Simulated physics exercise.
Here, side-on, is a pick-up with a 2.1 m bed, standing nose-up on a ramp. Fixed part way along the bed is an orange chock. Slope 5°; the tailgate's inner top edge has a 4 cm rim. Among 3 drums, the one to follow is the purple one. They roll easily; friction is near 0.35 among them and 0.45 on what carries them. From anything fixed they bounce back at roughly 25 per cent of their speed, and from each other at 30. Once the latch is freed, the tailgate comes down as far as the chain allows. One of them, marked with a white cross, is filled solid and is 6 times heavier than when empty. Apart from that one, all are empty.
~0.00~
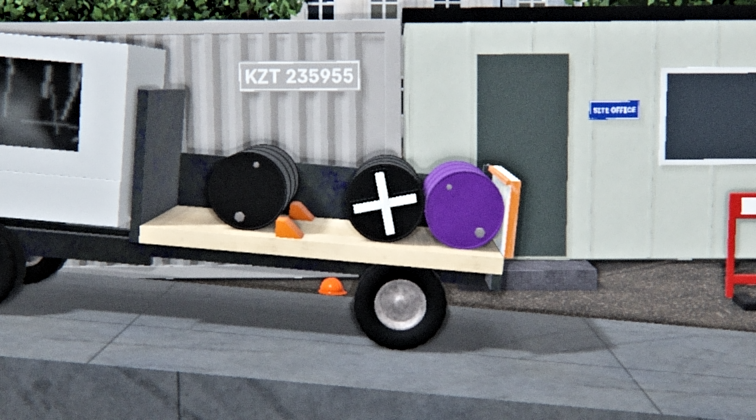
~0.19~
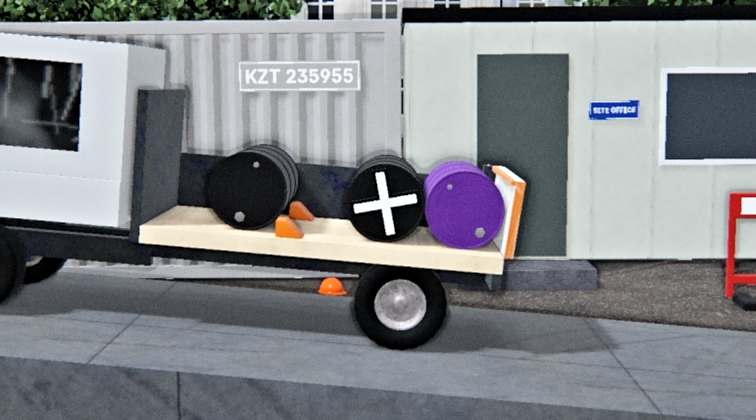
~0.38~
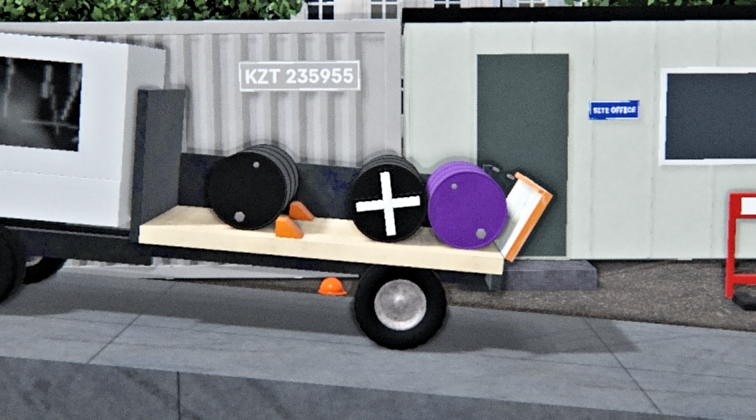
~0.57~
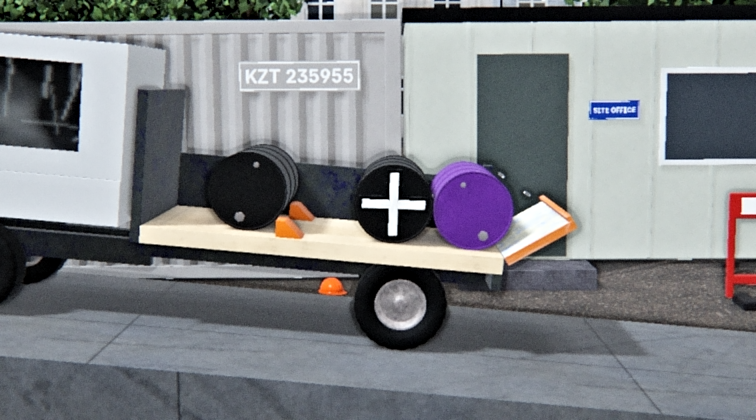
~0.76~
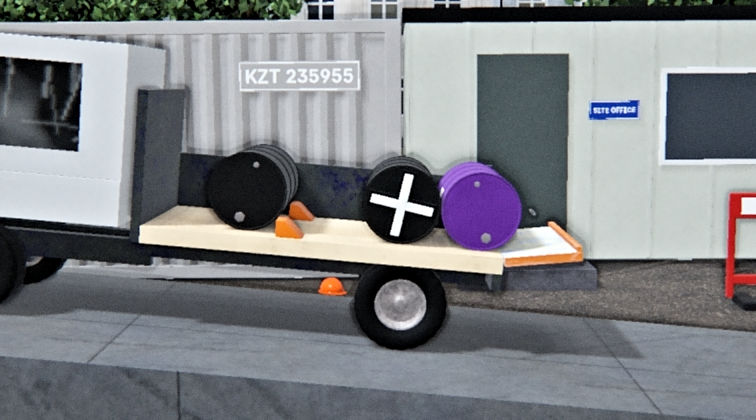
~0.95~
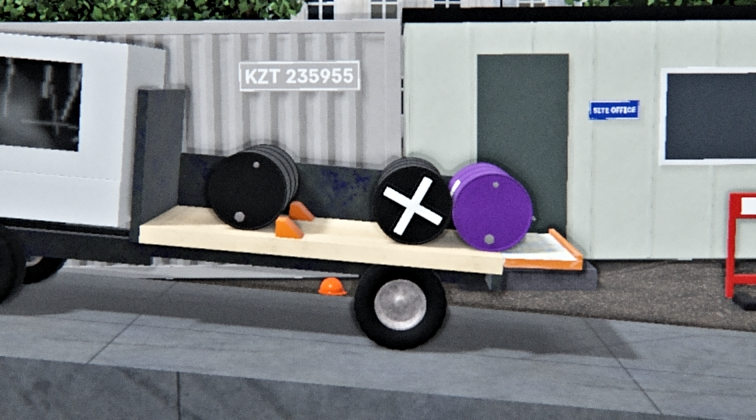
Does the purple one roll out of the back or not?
Purple falls out.
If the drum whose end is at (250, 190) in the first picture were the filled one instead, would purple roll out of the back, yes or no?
In that case purple would do so.
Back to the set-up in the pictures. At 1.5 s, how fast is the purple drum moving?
Close to 0.6 m/s then.
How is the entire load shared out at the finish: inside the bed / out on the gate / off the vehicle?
In that order: 1, 1, 1.
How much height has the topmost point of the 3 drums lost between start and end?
It sits roughly 0 cm lower at the end.
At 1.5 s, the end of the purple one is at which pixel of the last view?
I'd point to somewhere near (539, 215).
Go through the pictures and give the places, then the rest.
The first frame shows purple at (465, 210); gate 85° above level, tip at (516, 184); white cross at (385, 203).
The second frame shows purple at (465, 210); gate 81° above level, tip at (520, 185).
The third frame shows purple at (468, 211); gate 59° above level, tip at (547, 196).
The fourth frame shows purple at (473, 211); gate 29° above level, tip at (572, 225).
The fifth frame shows purple at (482, 212); gate 4° above level, tip at (579, 256).
The sixth frame shows purple at (493, 213); gate 2° below level, tip at (578, 265).
After 1.5 s, purple is on the gate, 20 cm past the hinge, rolling right; 0 out so far.
After 2.1 s, purple is dropping off the gate; 1 out so far.
At rest (8.7 s), purple is off the vehicle; 1 out so far.
